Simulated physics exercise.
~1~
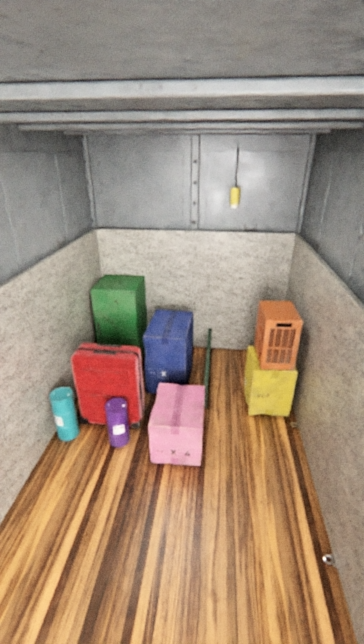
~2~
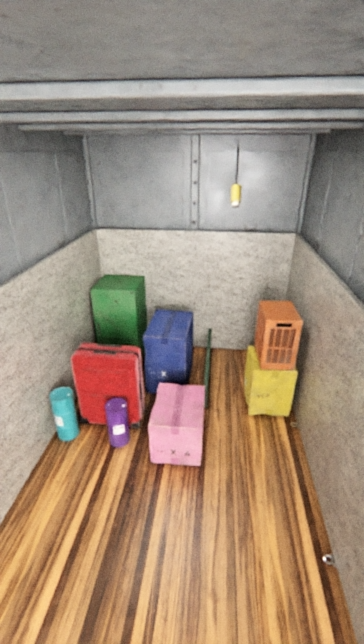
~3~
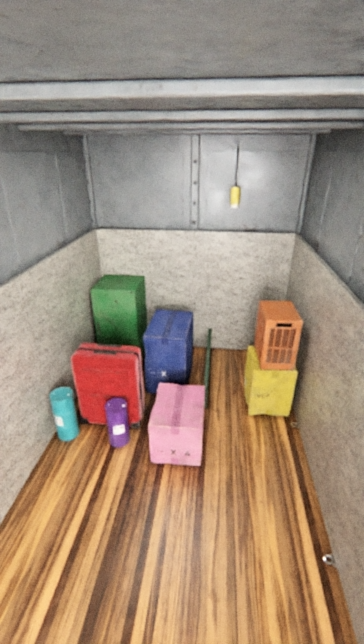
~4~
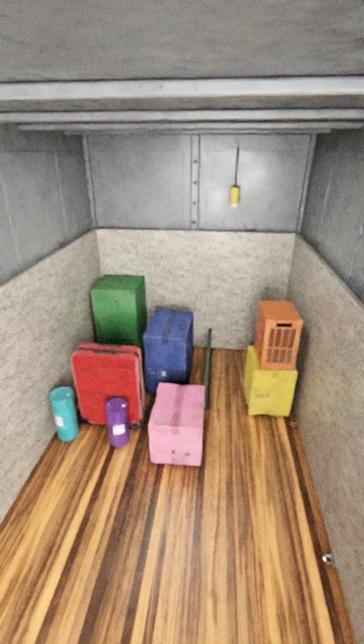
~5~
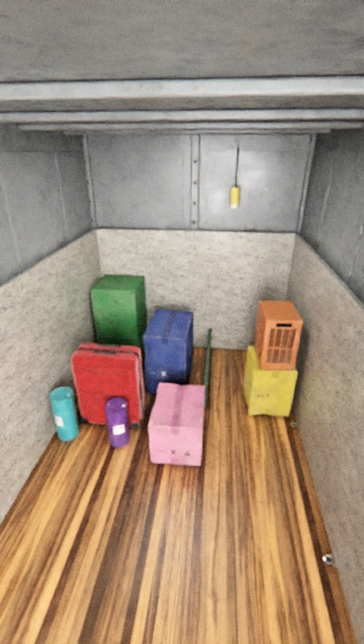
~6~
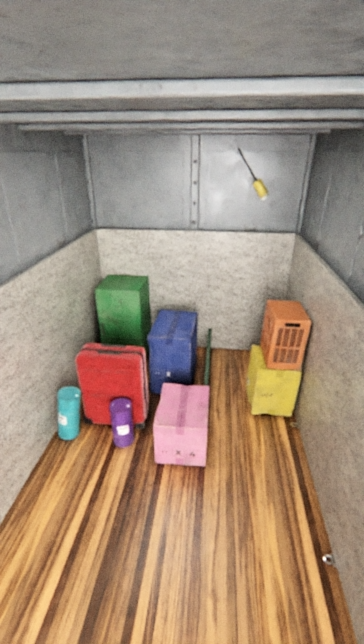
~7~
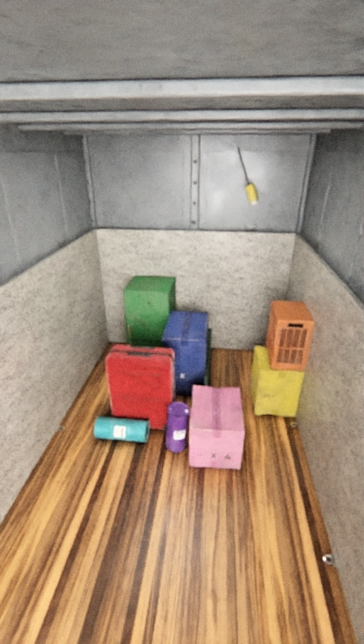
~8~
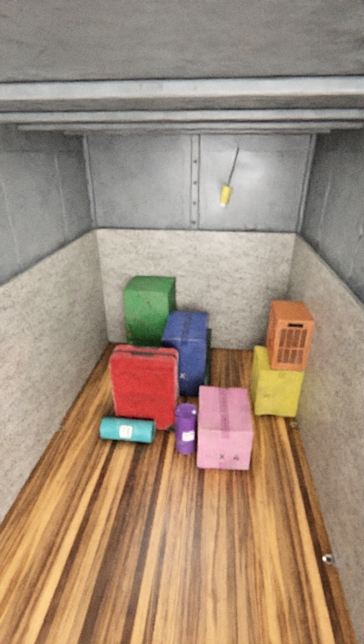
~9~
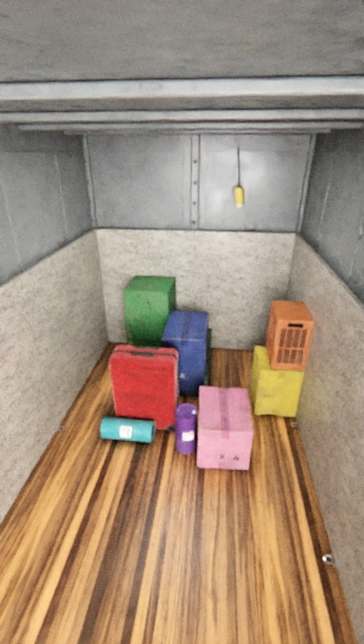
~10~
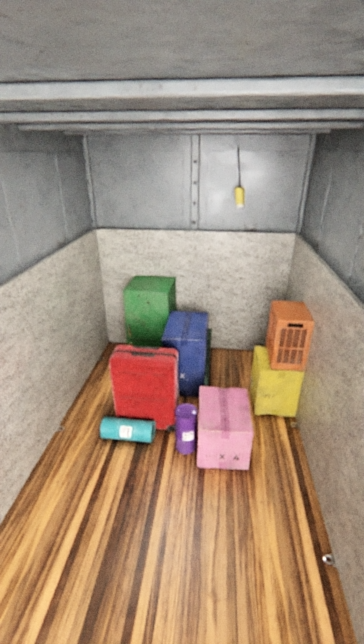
At first, boxes, a red case, a green appliance and two canisters stand still on the wooden floor of a van's load bay, while a yellow lamp hangs on its cord. Then the lamp swings to the right and the turquoise canister starts to lean. The canister tips onto its side as it, the purple canister, the pink box, the red case and the green appliance shift to the right. The lamp swings back and settles. In the end everything is still, with the turquoise canister lying in front of the red case and the other things upright.
